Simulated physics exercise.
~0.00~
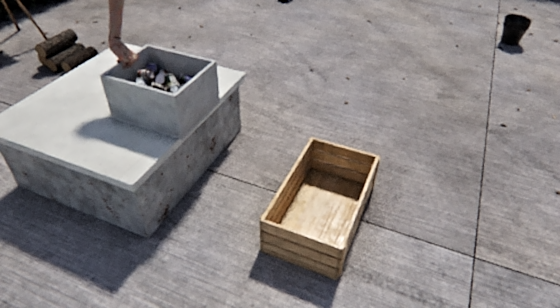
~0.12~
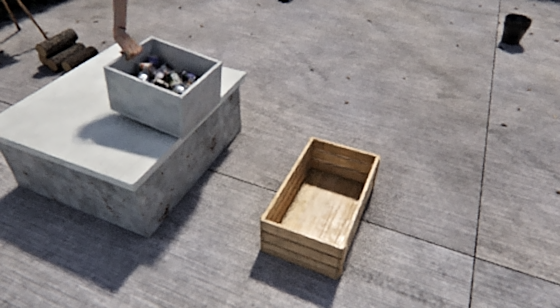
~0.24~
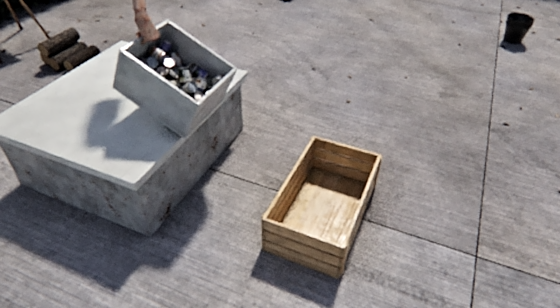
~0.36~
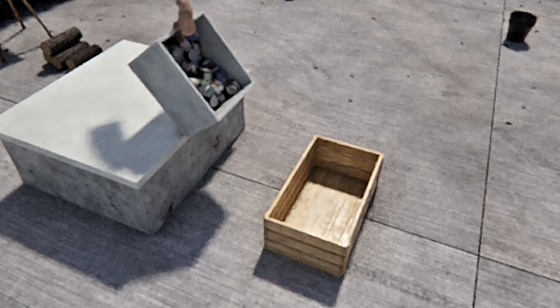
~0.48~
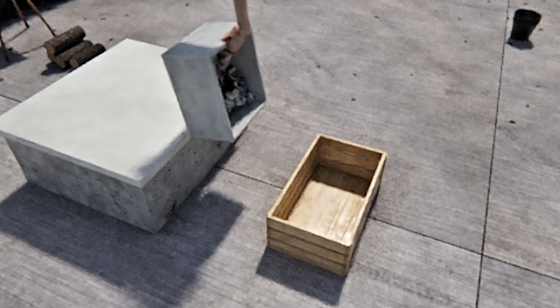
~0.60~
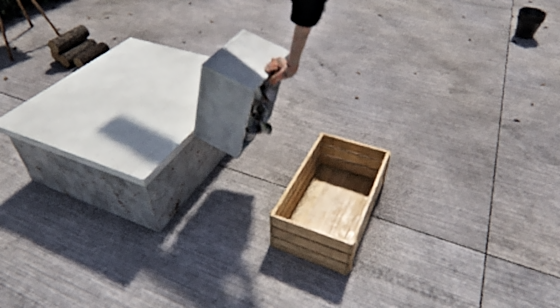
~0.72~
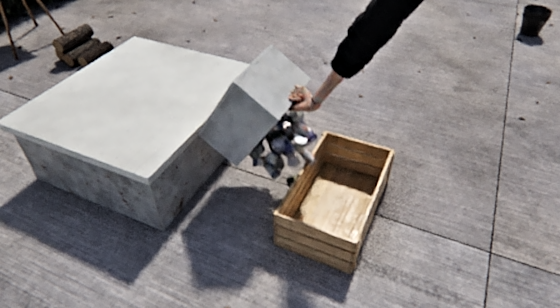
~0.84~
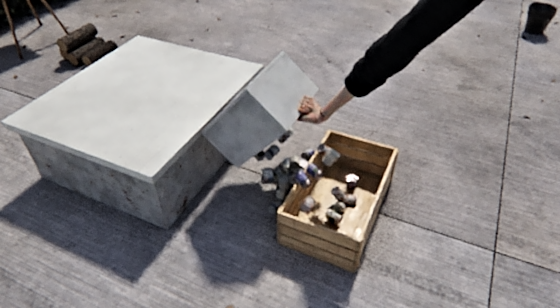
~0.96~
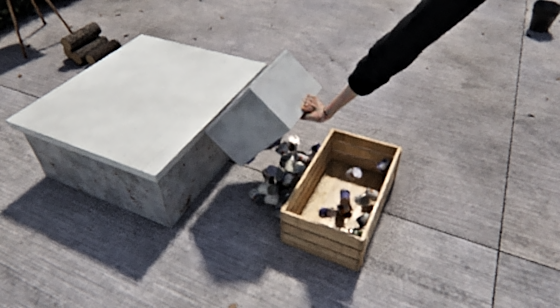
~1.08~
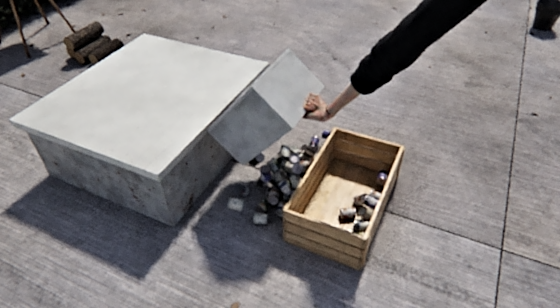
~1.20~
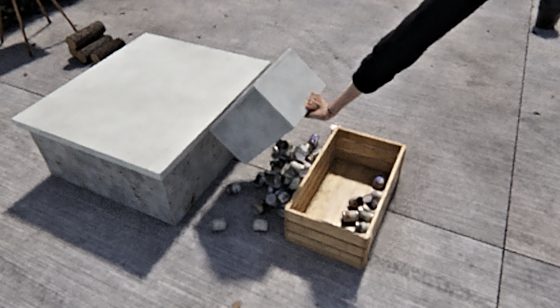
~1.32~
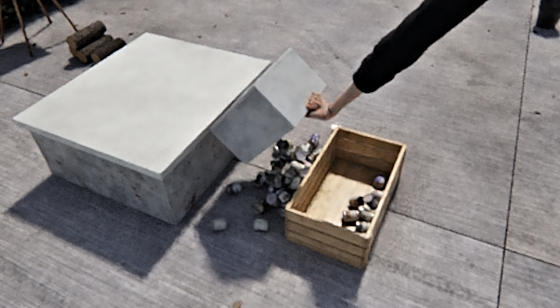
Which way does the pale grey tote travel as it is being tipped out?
It moves to the right, off the end of the bench and toward the wooden crate.
To begin with, a pale grey tote full of small tins sits at the end of a concrete bench, with an open wooden crate on the paved ground to the right. A hand at the tote's rim starts tipping it, and it swings up and over to the right. As it turns steeply, the tins slide out and tumble down in a loose stream. Some drop into the wooden crate, but many more land on the ground between it and the bench. The hand holds the tote upended while the tins settle, most of them heaped beside the crate and a small group inside.
